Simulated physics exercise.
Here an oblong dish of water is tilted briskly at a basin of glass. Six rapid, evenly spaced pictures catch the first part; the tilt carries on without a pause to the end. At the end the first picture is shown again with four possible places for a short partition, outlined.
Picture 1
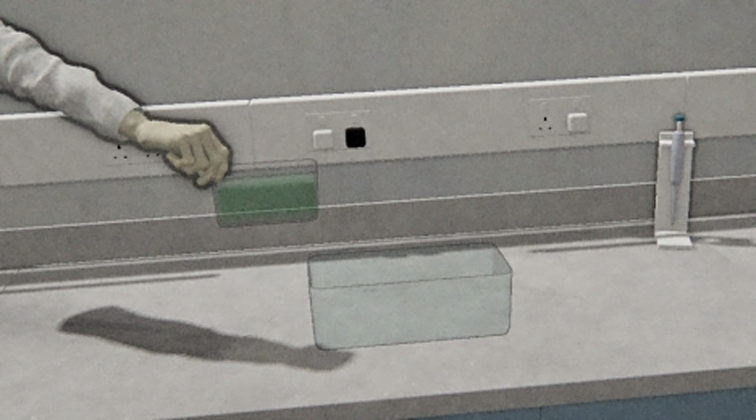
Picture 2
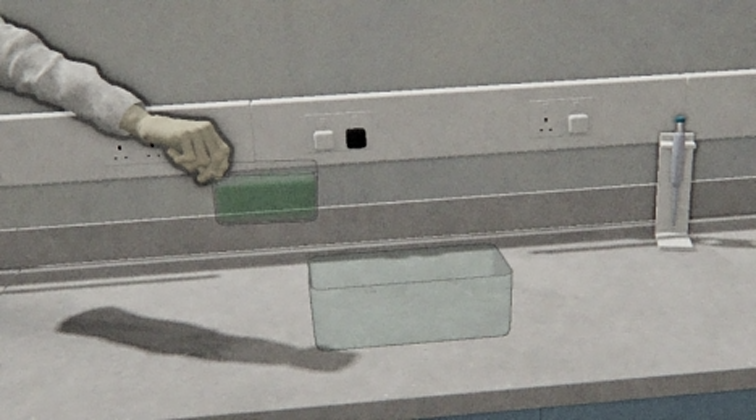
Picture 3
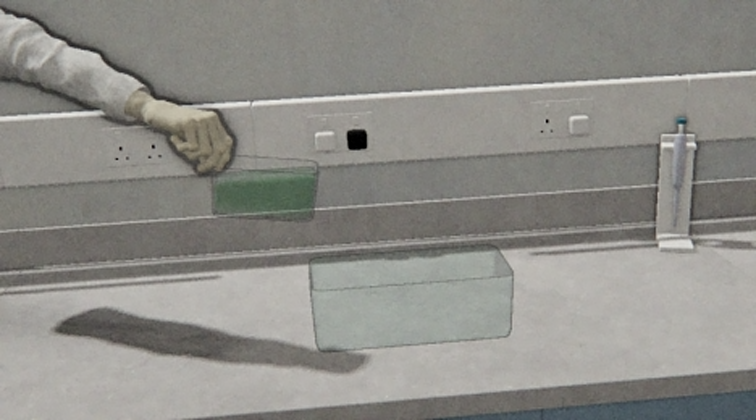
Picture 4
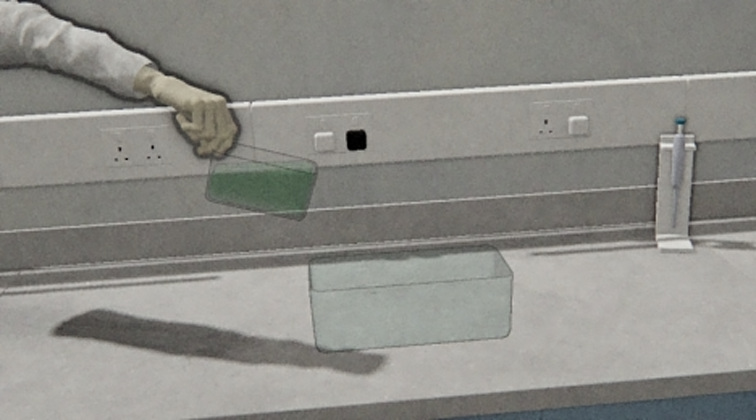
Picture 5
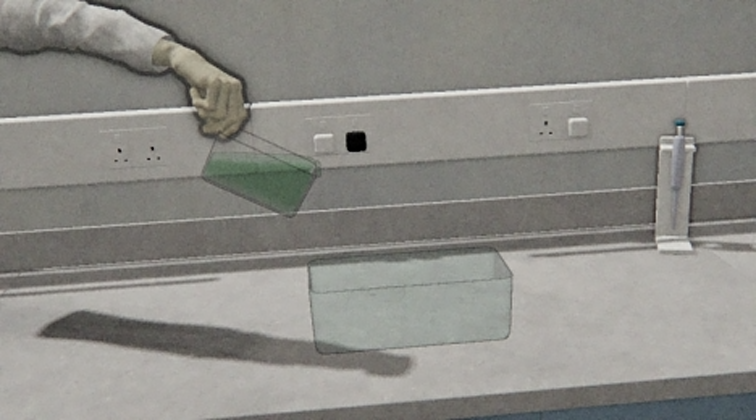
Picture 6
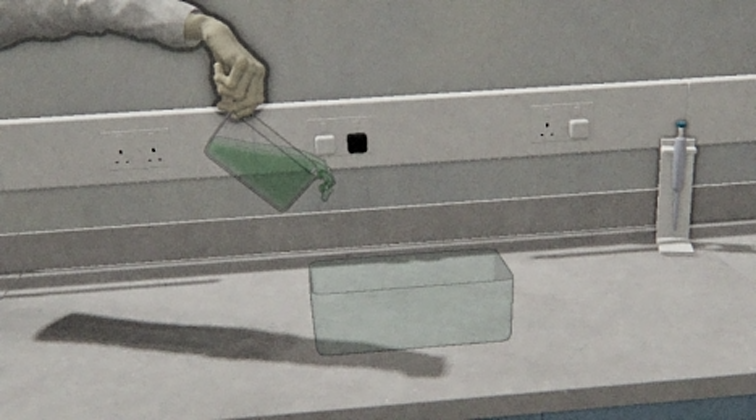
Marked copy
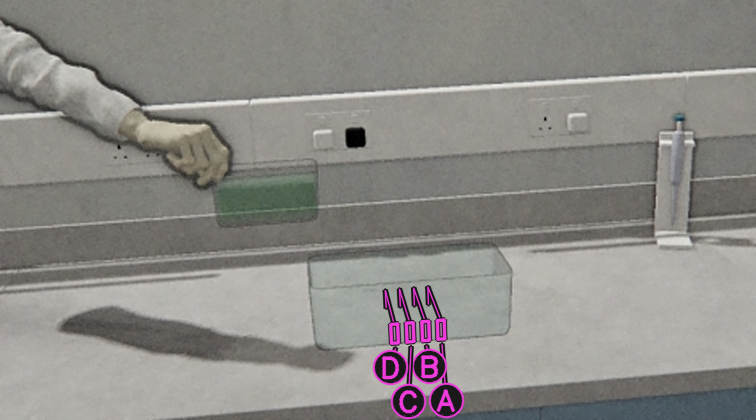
On a pale laboratory bench against a grey wall, a gloved hand holds a small clear oblong dish of green liquid upright, above and left of a larger glass basin. The hand rises and moves right, tilting the dish steeply rightward, and green liquid begins to run over its lower lip.
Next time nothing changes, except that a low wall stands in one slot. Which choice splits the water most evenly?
Go for B.
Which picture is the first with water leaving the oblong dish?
Picture 5.
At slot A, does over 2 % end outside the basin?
Yes, it does.
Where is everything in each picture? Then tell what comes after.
In the first frame, upright, lip at (315, 165); basin from (315, 349) to (510, 332); nothing has left yet.
In the second frame, tipped about 2°, lip at (316, 166); nothing has left yet.
In the third frame, tipped about 8°, lip at (317, 167); nothing has left yet.
In the fourth frame, tipped about 17°, lip at (316, 167); nothing has left yet.
In the fifth frame, tipped about 29°, lip at (316, 169); water is over the lip, down to (316, 169).
In the sixth frame, tipped about 43°, lip at (317, 170); water is over the lip, down to (325, 194).
In magenta, A at (442, 344); B at (426, 345); C at (411, 346); D at (395, 348).
If A is chosen, about 67 % ends left of the wall and 22 % right of it; 11 % is lost outside.
If B is chosen, about 51 % ends left of the wall and 42 % right of it; 6 % is lost outside.
If C is chosen, about 33 % ends left of the wall and 63 % right of it; 5 % is lost outside.
If D is chosen, about 23 % ends left of the wall and 72 % right of it; 5 % is lost outside.
